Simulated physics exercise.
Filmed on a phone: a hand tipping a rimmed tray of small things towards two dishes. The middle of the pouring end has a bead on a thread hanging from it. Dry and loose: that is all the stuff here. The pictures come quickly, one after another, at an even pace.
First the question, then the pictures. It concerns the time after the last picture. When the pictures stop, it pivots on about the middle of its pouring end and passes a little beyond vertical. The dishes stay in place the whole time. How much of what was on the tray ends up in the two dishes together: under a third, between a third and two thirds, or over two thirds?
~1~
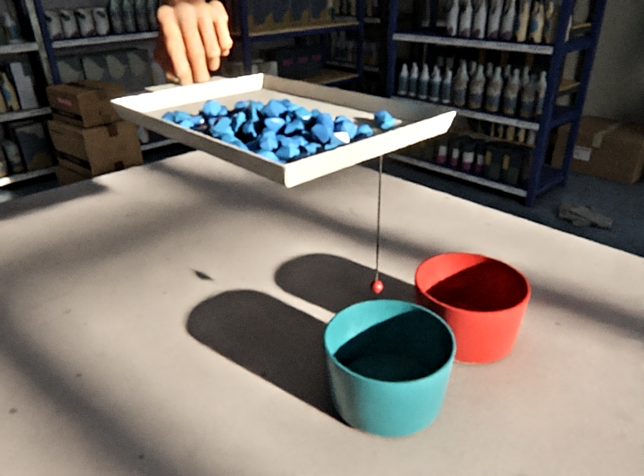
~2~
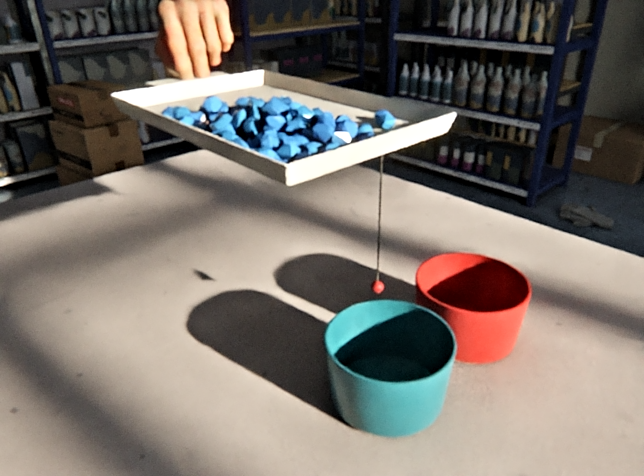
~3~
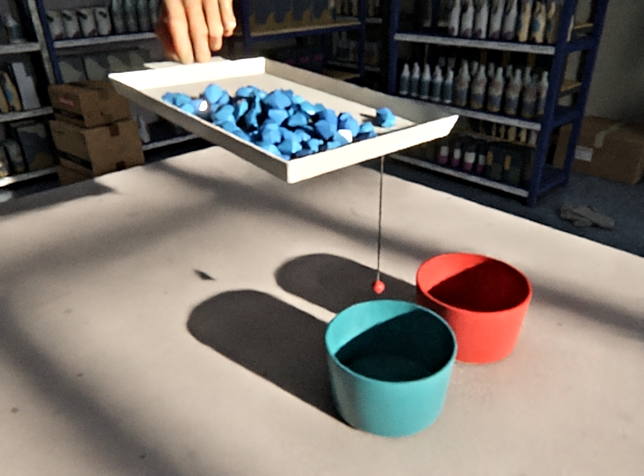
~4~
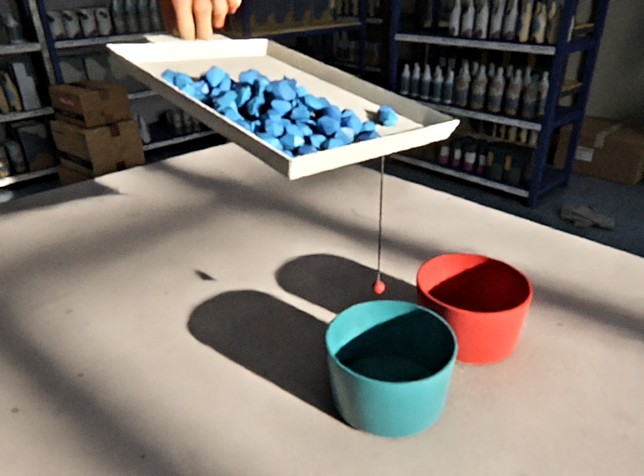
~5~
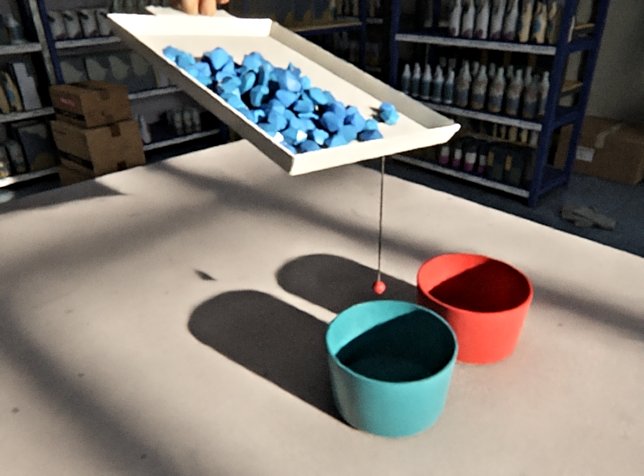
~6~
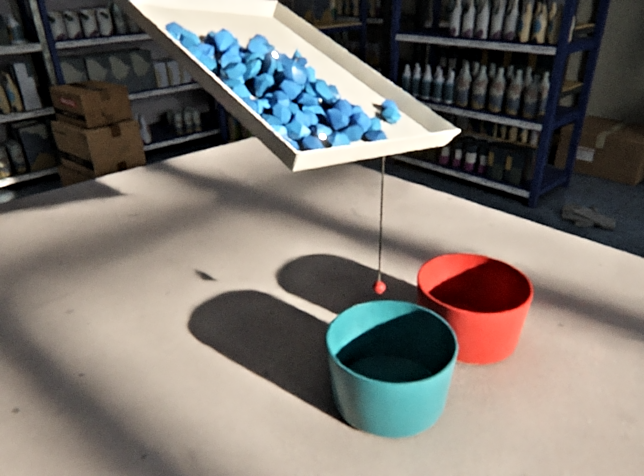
Over two thirds.
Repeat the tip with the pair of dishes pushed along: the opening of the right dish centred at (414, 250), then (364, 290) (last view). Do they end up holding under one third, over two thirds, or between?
For the first try it's under a third, and for the second it's under a third.
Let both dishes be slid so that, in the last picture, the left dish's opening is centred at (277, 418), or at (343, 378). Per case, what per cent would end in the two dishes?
First try: Roughly 20 per cent; second try: Roughly 50 per cent.
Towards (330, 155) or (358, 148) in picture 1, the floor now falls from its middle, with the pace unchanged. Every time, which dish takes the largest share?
Toward the first point it's the dish to the left; toward the second, the dish to the left.
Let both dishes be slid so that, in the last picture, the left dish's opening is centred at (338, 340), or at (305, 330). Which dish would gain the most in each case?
The rightmost dish, then the rightmost dish.
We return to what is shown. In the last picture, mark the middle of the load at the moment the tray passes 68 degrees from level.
In the last view the centre sits at roughly (409, 127).
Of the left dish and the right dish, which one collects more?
In the end, more sits in the rightmost one.
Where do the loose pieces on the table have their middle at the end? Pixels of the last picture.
I'd put the middle at roughly (517, 405).
Shortly afterwards, tray tipped steeply; the bulk on the tray; only a few in the left dish; near a quarter in the air.
Next, tray tipped past a quarter turn; a little on the tray; a little in the left dish; near half in the right dish; a little outside both; near a quarter in the air.
Some moments later, tray tipped past a quarter turn; near a quarter in the left dish; near two thirds in the right dish; near a quarter outside both.
In the end, tray tipped past a quarter turn; near a quarter in the left dish; near two thirds in the right dish; near a quarter outside both.
